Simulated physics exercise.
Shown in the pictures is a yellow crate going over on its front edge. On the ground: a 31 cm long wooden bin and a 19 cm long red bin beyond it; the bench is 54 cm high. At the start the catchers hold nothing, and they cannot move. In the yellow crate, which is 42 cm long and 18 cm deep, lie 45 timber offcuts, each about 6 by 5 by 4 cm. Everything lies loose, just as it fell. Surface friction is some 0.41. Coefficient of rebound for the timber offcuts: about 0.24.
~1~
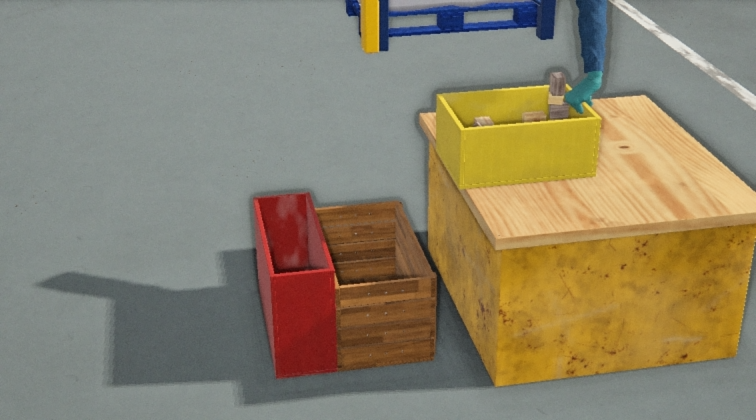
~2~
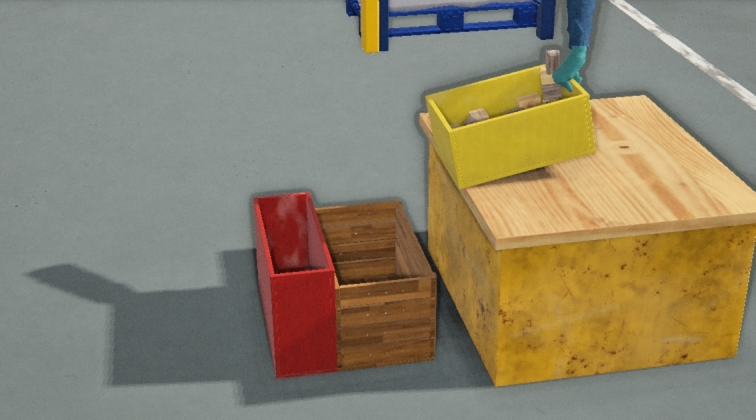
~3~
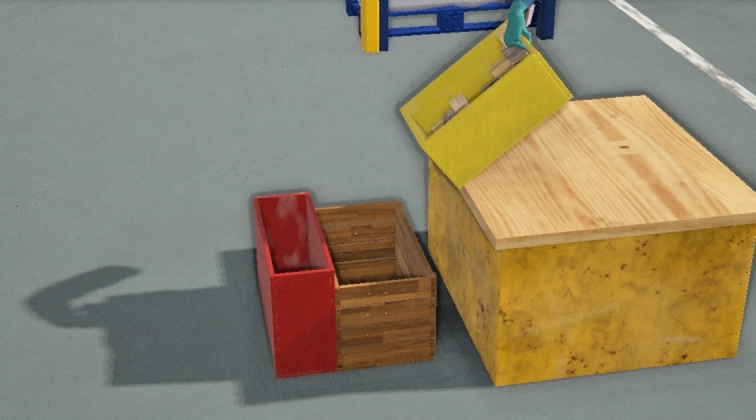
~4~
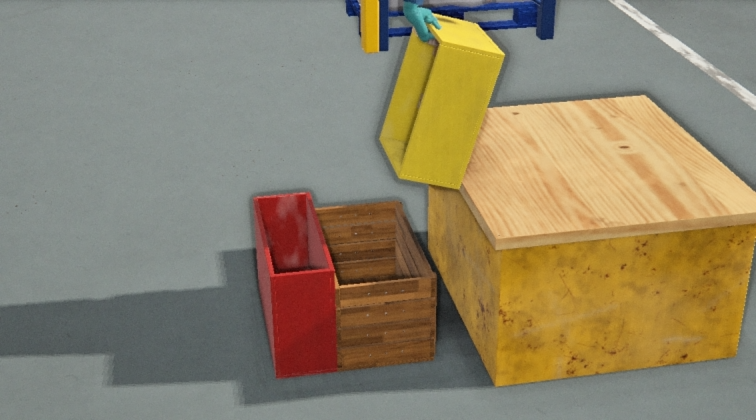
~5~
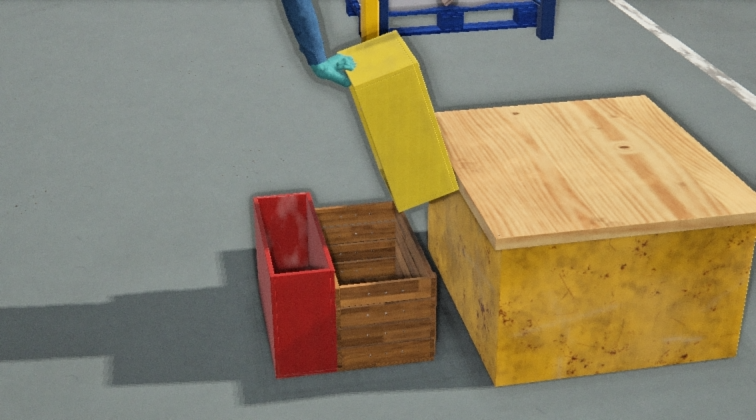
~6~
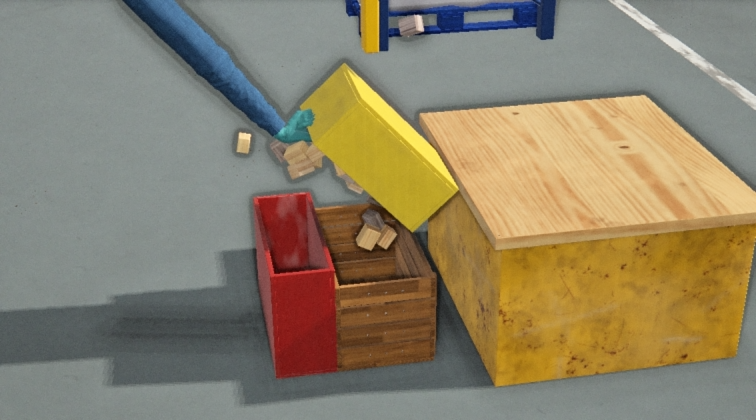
Yellow crate of wooden blocks tipping over a bench's left edge, guided by a gloved hand, blocks tumbling out above a wooden bin.
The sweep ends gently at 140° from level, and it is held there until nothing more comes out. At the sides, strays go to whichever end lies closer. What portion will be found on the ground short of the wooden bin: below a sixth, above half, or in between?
My bet is below one in six of them end up on the ground short of the wooden bin.
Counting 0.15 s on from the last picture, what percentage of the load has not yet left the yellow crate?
Near 5 per cent, give or take.
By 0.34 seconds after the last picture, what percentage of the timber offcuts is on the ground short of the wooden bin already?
Roughly 0 percent.
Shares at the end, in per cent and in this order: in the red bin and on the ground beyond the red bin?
35 and 25 %.
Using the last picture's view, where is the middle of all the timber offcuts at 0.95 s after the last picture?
Around (297, 316).
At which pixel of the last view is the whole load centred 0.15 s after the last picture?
Centre: Approx. (286, 257).
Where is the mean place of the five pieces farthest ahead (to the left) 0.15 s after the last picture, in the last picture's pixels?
They're centred near (184, 299).
Then, 0.15 s after the last picture, tilt 140°; 3 still in the yellow crate, 13 in the wooden bin, 14 in the red bin, 1 on the ground beyond the red bin and 14 in the air.
Then, 0.34 s after the last picture, tilt 140°; 17 in the wooden bin, 15 in the red bin, 9 on the ground beyond the red bin and 4 in the air.
Then, 0.61 s after the last picture, tilt 140°; 17 in the wooden bin, 15 in the red bin, 12 on the ground beyond the red bin and 1 in the air.
When it is over (0.95 s after the last picture), 17 in the wooden bin, 15 in the red bin, 1 on the ground short of the wooden bin and 12 on the ground beyond the red bin. Asked share, 1 of 45, 2 per cent.
